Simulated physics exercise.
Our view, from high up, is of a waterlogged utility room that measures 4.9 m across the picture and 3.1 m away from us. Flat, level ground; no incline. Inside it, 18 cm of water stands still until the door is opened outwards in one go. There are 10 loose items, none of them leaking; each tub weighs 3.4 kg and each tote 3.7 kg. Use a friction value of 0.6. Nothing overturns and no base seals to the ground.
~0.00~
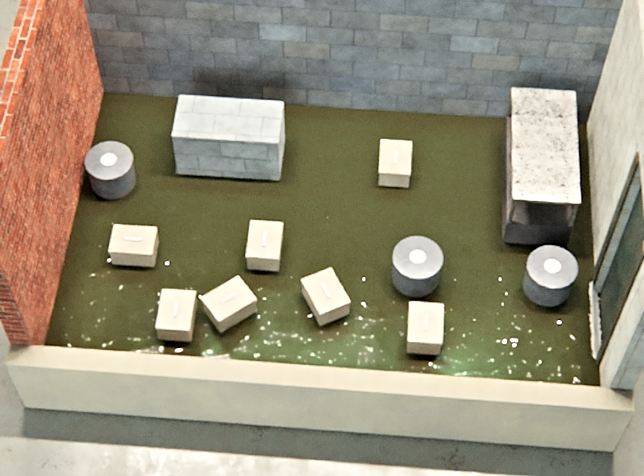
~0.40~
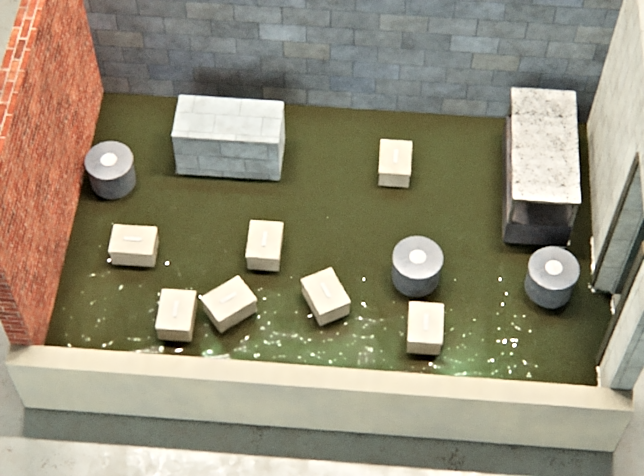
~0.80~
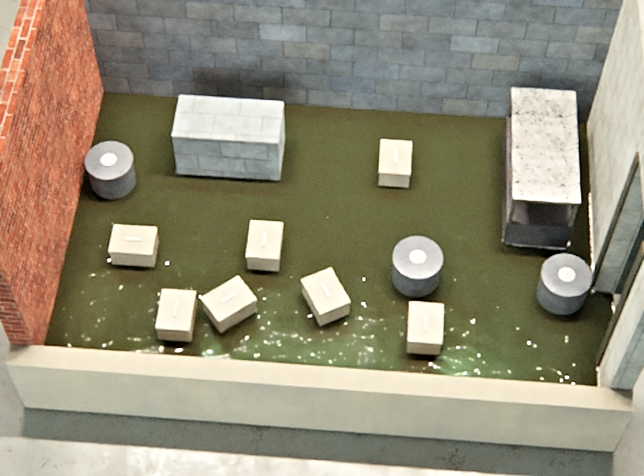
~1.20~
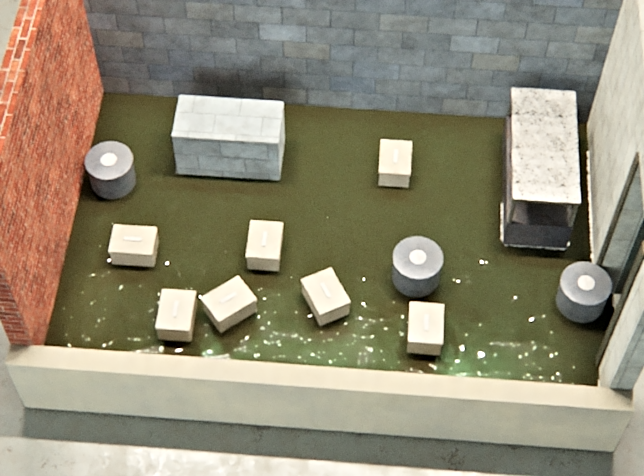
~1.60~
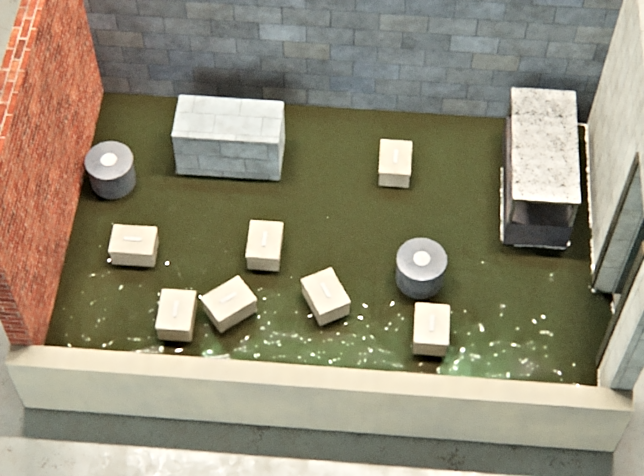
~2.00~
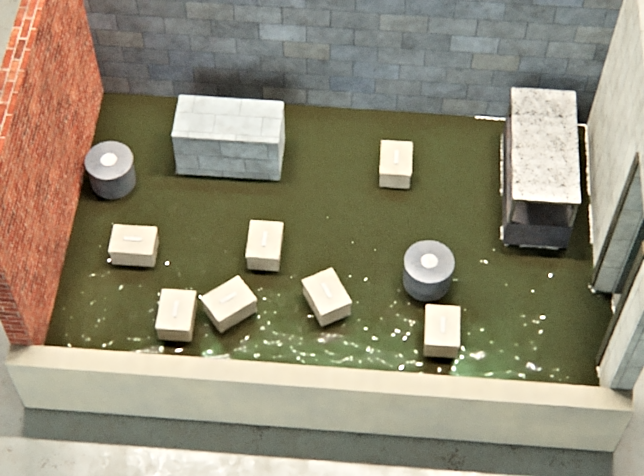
A flooded utility room with dark green water, a red brick wall at left and a grey block wall behind, is seen from high up by a still camera. Cream totes and round grey tubs sit around the water, with a pale block-patterned box at back left and a mottled grey structure at right. The right-hand tub drifts right and leaves through the doorway, then another tub and the tote beside it shift slightly right.
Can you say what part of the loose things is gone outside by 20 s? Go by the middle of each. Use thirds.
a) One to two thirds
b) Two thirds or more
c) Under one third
(a) One to two thirds.
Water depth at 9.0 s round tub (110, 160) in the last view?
I'd say some 14 cm.
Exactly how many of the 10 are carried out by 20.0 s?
That comes to 5 in all.
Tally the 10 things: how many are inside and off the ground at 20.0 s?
I'd say 5 of them.
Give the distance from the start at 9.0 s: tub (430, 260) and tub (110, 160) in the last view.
First one: Gone out; second one: 20 cm.
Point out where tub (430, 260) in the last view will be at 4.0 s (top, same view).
My estimate: Around (481, 286).
After 4.0 s 1 of 10 are out; 9 afloat.
After 9.0 s 3 of 10 are out; 7 afloat.
After 16.0 s 4 of 10 are out; 6 afloat.
After 20.0 s 5 of 10 are out; 5 afloat.
